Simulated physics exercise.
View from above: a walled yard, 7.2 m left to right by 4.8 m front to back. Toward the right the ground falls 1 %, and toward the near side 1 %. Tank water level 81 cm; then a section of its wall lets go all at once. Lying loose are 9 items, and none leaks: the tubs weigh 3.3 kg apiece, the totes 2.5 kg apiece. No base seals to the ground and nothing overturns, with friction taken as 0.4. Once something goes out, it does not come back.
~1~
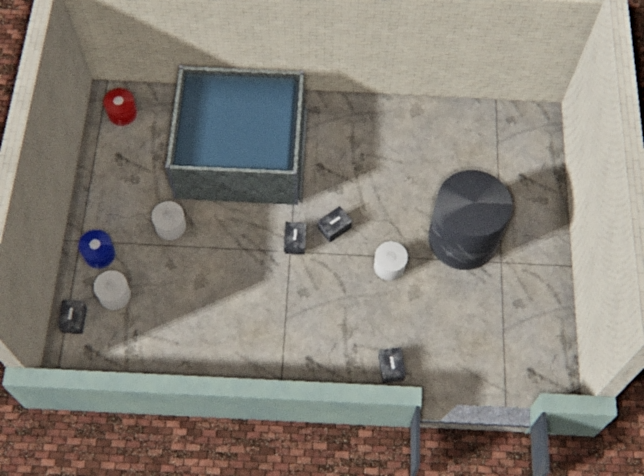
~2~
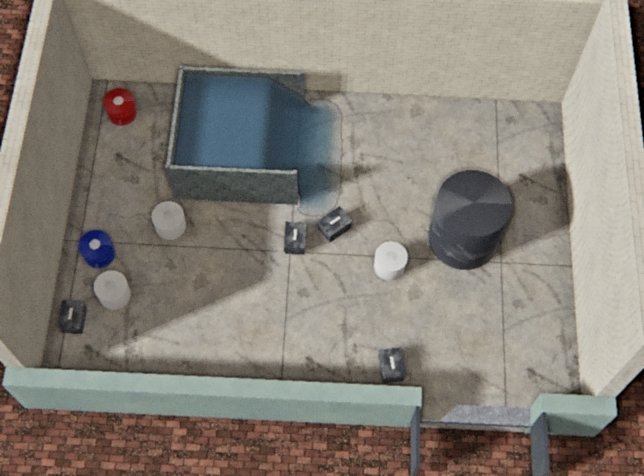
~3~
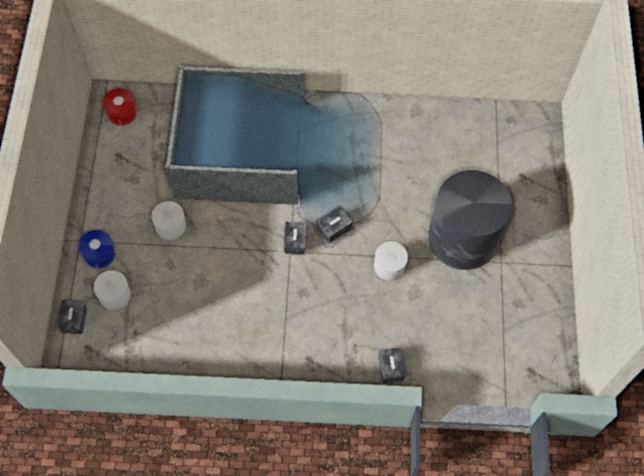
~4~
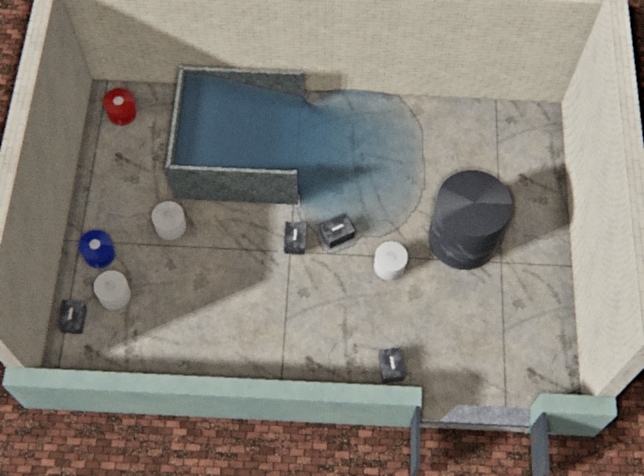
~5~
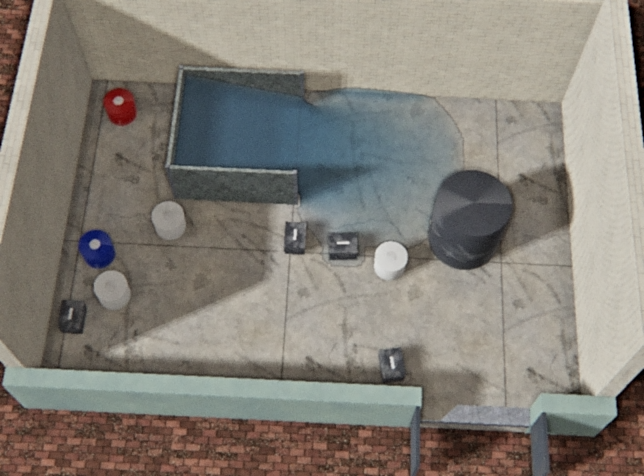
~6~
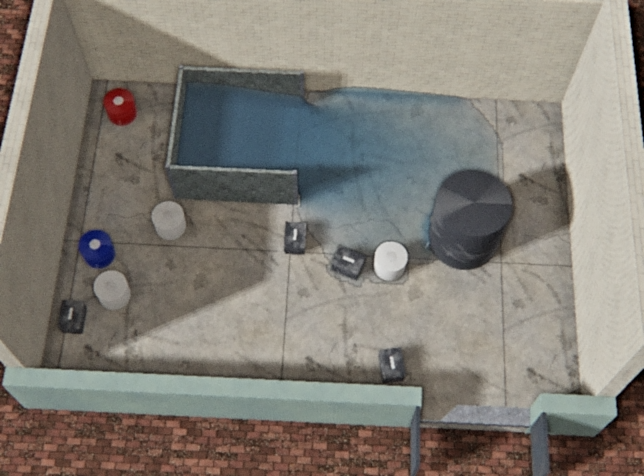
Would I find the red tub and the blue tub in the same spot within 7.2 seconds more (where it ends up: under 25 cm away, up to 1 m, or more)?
In the end, the red tub is essentially where it was and the blue tub is essentially where it was.
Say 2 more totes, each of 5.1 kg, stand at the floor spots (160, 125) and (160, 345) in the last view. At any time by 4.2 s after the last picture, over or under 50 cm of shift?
Lab note - in order: Below threshold / below threshold.
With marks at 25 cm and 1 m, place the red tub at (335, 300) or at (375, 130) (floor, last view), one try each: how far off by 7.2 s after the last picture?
Taken in turn, it is carried a long way and then is carried a long way.
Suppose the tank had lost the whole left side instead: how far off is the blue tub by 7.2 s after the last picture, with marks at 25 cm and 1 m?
Well, the blue tub is flushed away.
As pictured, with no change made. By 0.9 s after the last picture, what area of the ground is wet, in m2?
Near 16 m2 in all.
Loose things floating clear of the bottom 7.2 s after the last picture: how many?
At that point I count 1.
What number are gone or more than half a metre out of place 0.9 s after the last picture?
That would be 2.
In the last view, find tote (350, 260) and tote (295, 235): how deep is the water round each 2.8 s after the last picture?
Roughly 2 and 0 cm.
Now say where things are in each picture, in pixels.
The red tub at (118, 101) rests on the ground; the blue tub at (95, 244) rests on the ground; water covers 2.7 m2; 0 of 9 have shifted, in the first picture.
The red tub at (118, 101), on the bottom; the blue tub at (95, 244) rests on the ground; water covers 3.8 m2; 0 of 9 have shifted, in the second picture.
The red tub at (118, 101) rests on the ground; the blue tub at (95, 244), on the bottom; water covers 5.2 m2; 0 of 9 have shifted, in the third picture.
The red tub at (118, 101), on the bottom; the blue tub at (95, 244) rests on the ground; 6.8 m2 under water; 1 of 9 have shifted, in the fourth picture.
The red tub at (118, 101) rests on the ground; the blue tub at (95, 244), on the bottom; 8.4 m2 under water; 1 of 9 have shifted, in the fifth picture.
The red tub at (118, 101) rests on the ground; the blue tub at (95, 244), on the bottom; water covers 9.7 m2; 1 of 9 have shifted, in the sixth picture.
Then, 0.9 s after the last picture the red tub is near (118, 101), 0.0 m from its start, aground; the blue tub is near (95, 244), 0.0 m from its start, aground; 0 of 9 are out; 0 afloat.
Then, 2.8 s after the last picture the red tub is near (118, 101), 0.0 m from its start, aground; the blue tub is near (95, 244), 0.0 m from its start, aground; 1 of 9 are out; 0 afloat.
Then, 4.8 s after the last picture the red tub is near (118, 101), 0.0 m from its start, aground; the blue tub is near (95, 244), 0.0 m from its start, aground; 1 of 9 are out; 1 afloat.
Then, 7.2 s after the last picture the red tub is near (118, 101), 0.0 m from its start, aground; the blue tub is near (95, 244), 0.0 m from its start, aground; 1 of 9 are out; 1 afloat.
